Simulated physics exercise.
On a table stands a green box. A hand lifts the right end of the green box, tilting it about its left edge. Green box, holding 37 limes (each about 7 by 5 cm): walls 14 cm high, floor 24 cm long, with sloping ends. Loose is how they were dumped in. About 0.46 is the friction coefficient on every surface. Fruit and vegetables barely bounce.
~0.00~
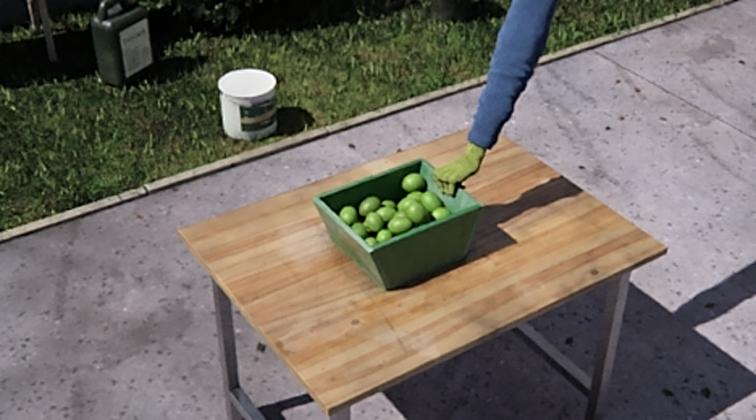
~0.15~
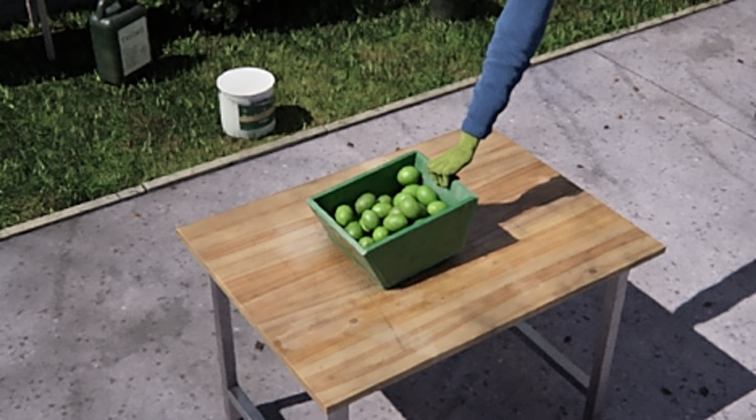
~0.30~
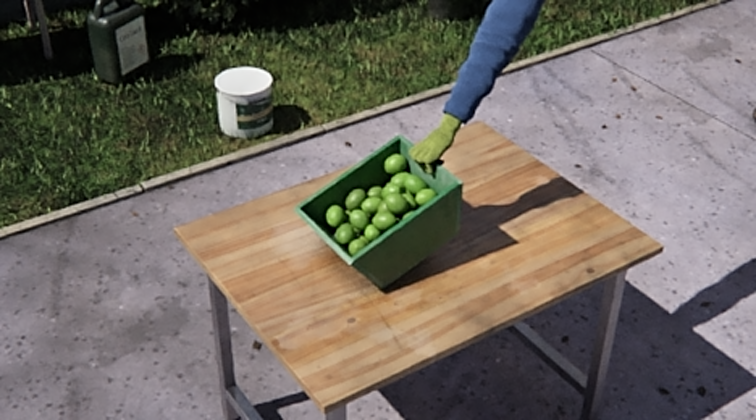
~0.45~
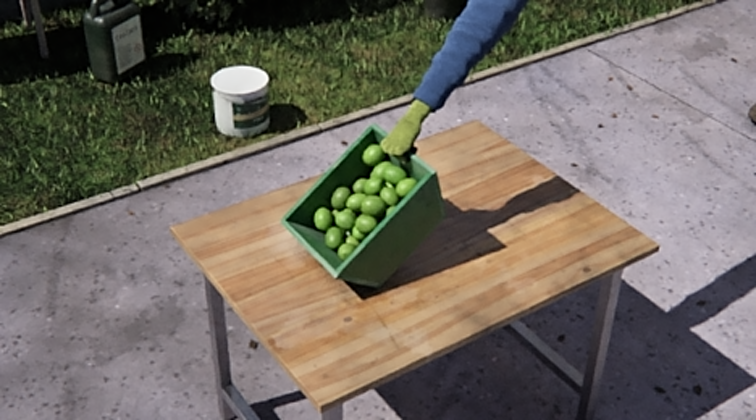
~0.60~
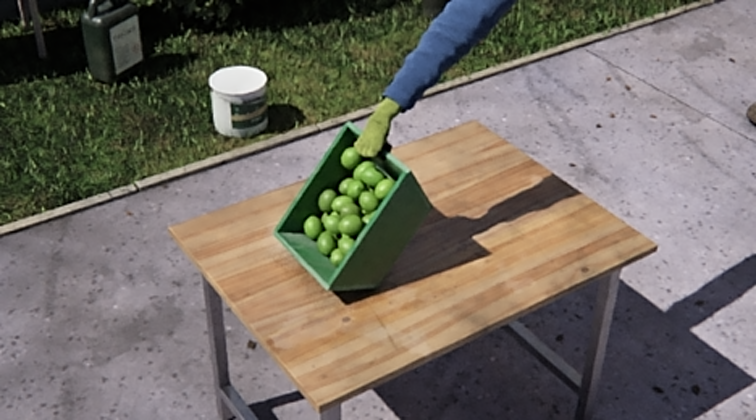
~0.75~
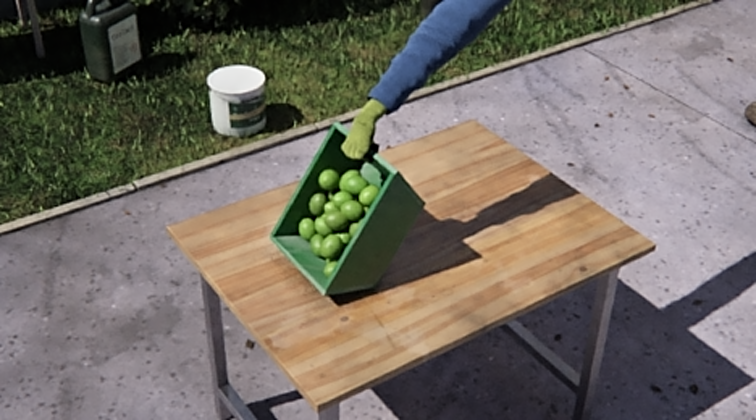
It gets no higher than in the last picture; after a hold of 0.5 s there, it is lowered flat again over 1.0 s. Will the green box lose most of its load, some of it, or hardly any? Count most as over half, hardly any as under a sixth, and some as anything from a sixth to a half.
Hardly any.
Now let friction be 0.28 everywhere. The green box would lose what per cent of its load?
Then the green box sheds 10 per cent of its load.
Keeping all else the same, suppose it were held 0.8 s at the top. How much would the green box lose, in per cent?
In that case the green box sheds 0 percent of its load.
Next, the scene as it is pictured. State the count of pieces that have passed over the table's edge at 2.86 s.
I'd estimate some 1 by that time.
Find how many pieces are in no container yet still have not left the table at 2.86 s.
I'd say close to 1 in all.
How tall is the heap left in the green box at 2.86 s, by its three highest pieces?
Around 15 centimetres.
After 1.09 s, tilt 54°; 1 of 37 out of the green box.
After 1.51 s, tilt 45°; 2 of 37 out of the green box.
After 2.10 s, tilt 3°; 2 of 37 out of the green box.
When it is over (at 2.86 s), 2 of 37 out of the green box. Asked share, 2 of 37, 5 per cent.
